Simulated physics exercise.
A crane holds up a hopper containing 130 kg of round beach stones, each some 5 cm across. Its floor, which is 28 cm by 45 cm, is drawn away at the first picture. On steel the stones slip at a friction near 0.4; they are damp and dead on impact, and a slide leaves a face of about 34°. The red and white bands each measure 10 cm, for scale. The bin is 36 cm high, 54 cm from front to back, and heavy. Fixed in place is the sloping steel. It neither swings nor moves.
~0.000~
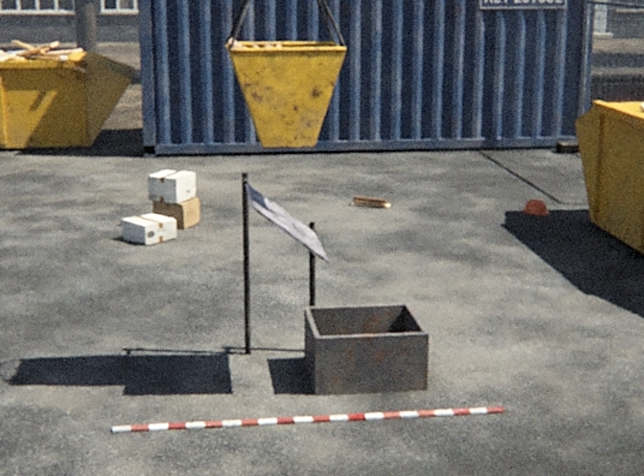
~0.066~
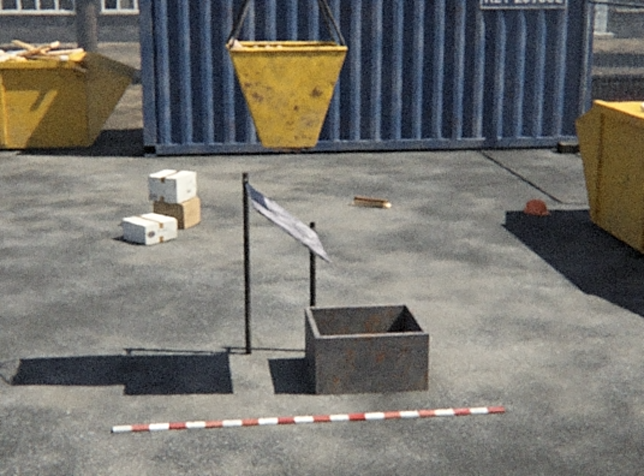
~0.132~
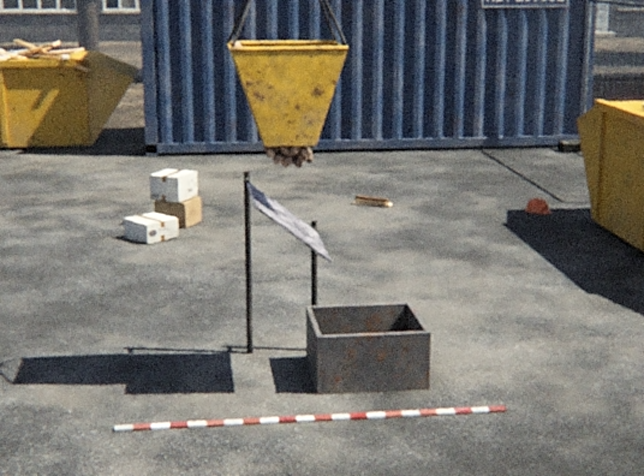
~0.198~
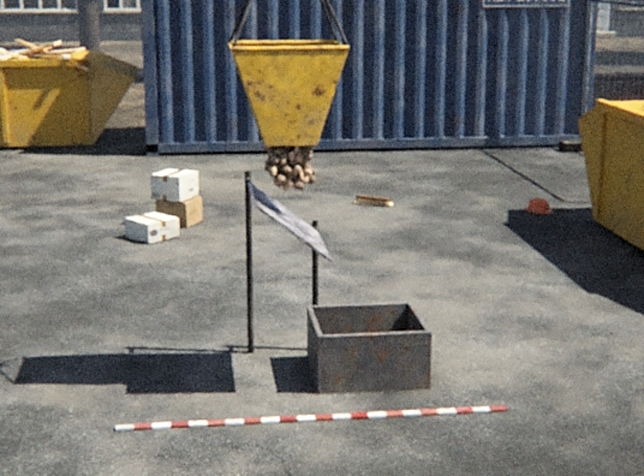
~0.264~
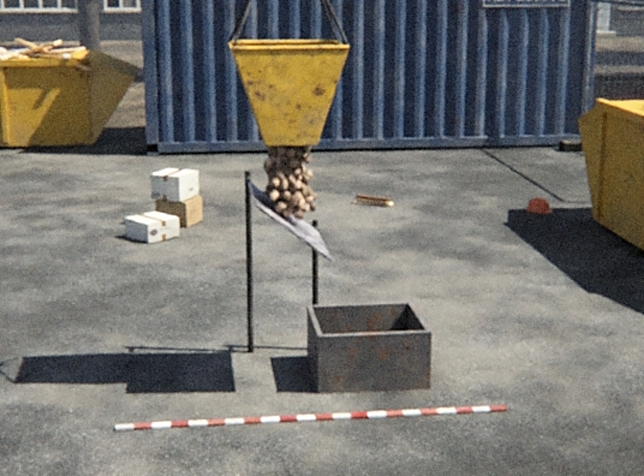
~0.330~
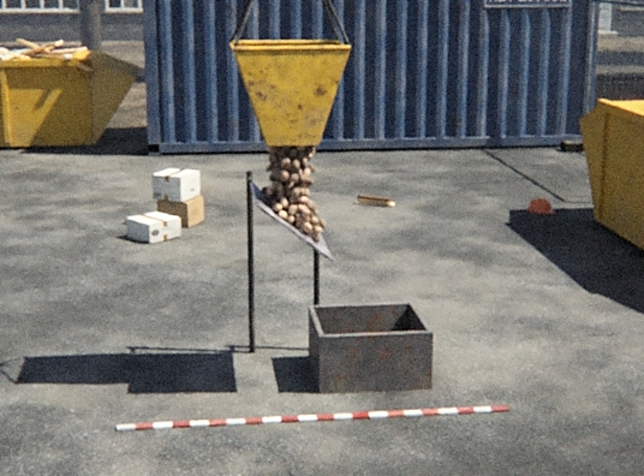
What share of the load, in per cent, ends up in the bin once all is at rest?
Roughly 59 %.
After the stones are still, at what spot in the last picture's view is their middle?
(396, 362).
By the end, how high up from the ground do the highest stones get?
About 32 cm above the ground.
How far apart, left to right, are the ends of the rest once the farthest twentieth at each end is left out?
Some 100 cm from left to right.
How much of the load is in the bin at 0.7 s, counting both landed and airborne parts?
Around 35 per cent at that point.
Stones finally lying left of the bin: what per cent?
Result: About 0 in a hundred.
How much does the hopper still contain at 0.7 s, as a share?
I'd put it near 0 per cent.
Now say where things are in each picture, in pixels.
The outlet is at (289, 138); nothing has dropped yet, in the first picture.
The outlet is at (289, 138); 3 % is out, in the second picture.
The outlet is at (290, 137); 10 % is out, the lowest stones still above the rim at (286, 159), 137 cm up, in the third picture.
The outlet is at (291, 137); 20 % is out, the lowest stones still above the rim at (285, 182), 123 cm up, in the fourth picture.
The outlet is at (291, 136); 29 % is out, the lowest stones still above the rim at (293, 211), 106 cm up, in the fifth picture.
The outlet is at (293, 136); 40 % is out, the lowest stones still above the rim at (312, 230), 94 cm up, in the sixth picture.
After 0.7 s, 1 % in the hopper, 38 % on the steel, 12 % falling or lying left of the bin, 34 % falling or lying in the bin, 15 % falling or lying beside or right of the bin; the stones farthest right are at (422, 317).
After 1.1 s, 0 % in the hopper, 3 % on the steel, 1 % falling or lying left of the bin, 57 % falling or lying in the bin, 39 % falling or lying beside or right of the bin; the stones farthest right are at (518, 375).
After 1.7 s, 0 % in the hopper, 1 % falling or lying left of the bin, 59 % falling or lying in the bin, 40 % falling or lying beside or right of the bin; the stones farthest right are at (623, 377).
After 2.6 s, 0 % in the hopper, 1 % falling or lying left of the bin, 59 % falling or lying in the bin, 40 % falling or lying beside or right of the bin.
After 4.5 s, 0 % in the hopper, 1 % left of the bin, 59 % in the bin, 40 % beside or right of the bin.
